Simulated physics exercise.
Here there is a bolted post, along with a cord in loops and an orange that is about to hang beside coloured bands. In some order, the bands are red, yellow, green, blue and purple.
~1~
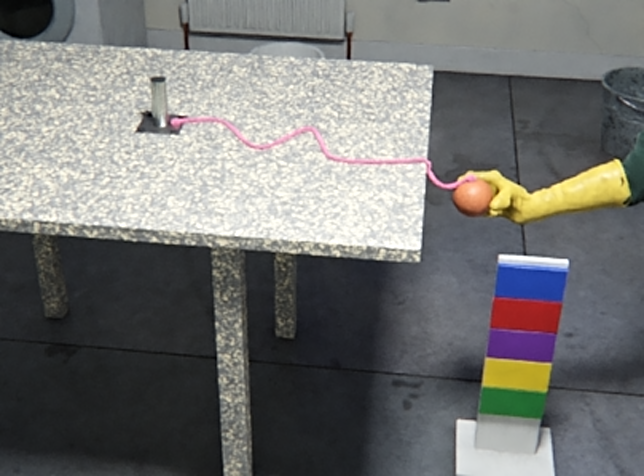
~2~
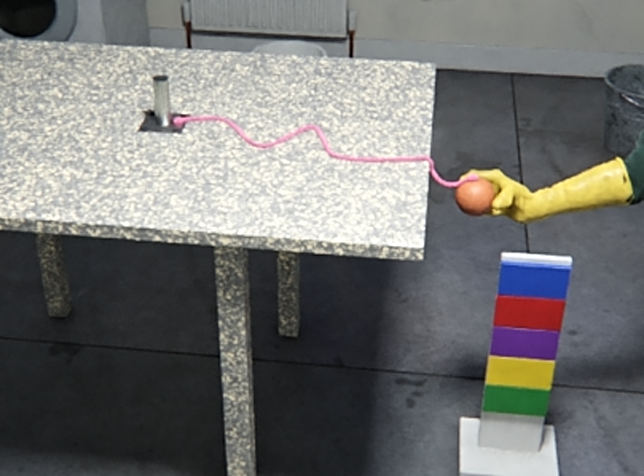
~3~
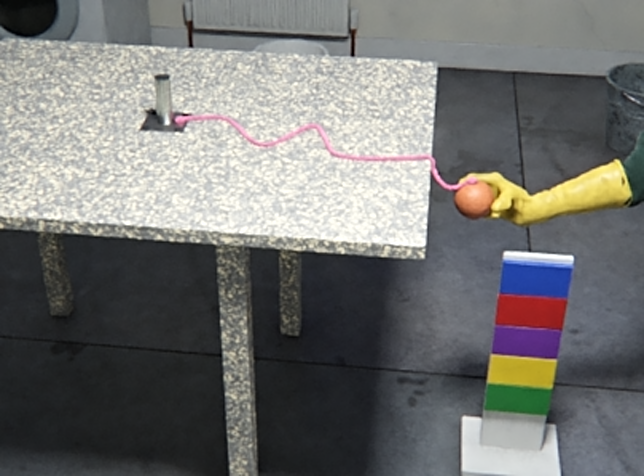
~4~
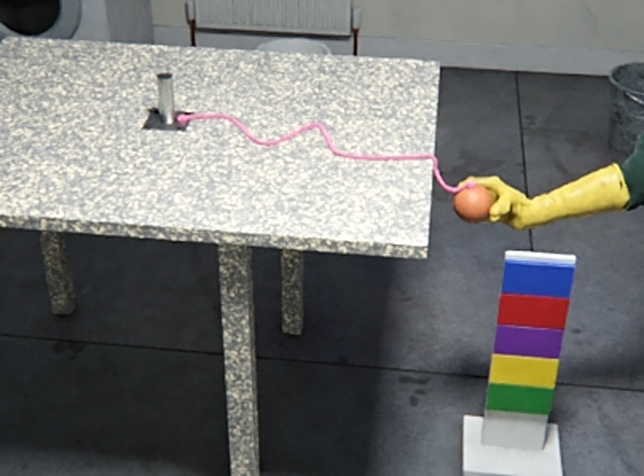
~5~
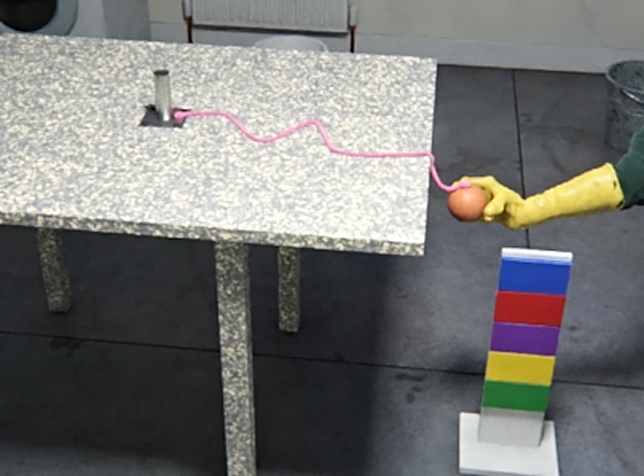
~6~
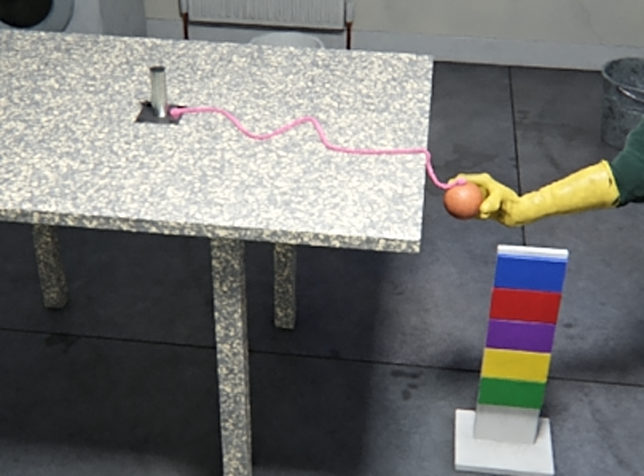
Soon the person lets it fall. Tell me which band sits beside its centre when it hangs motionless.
The red one sits beside it.
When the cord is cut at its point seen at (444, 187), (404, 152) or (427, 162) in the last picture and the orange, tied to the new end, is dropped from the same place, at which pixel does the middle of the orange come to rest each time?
(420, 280), (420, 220), (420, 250).
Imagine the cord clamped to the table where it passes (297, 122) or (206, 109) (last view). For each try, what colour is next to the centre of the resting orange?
Note: Try 1 blue; try 2 red.
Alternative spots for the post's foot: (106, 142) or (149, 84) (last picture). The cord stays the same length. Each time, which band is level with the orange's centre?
For the first try, blue; for the second, blue.
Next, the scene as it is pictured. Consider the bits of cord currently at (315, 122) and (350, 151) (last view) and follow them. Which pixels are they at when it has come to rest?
First: (365, 138). Second: (427, 162).
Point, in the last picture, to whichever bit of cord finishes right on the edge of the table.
It's the bit near (337, 149).
Early on, orange near (391, 287); level with red.
Midway, orange near (432, 296); level with red.
Finally, orange near (420, 294); level with red. At red.
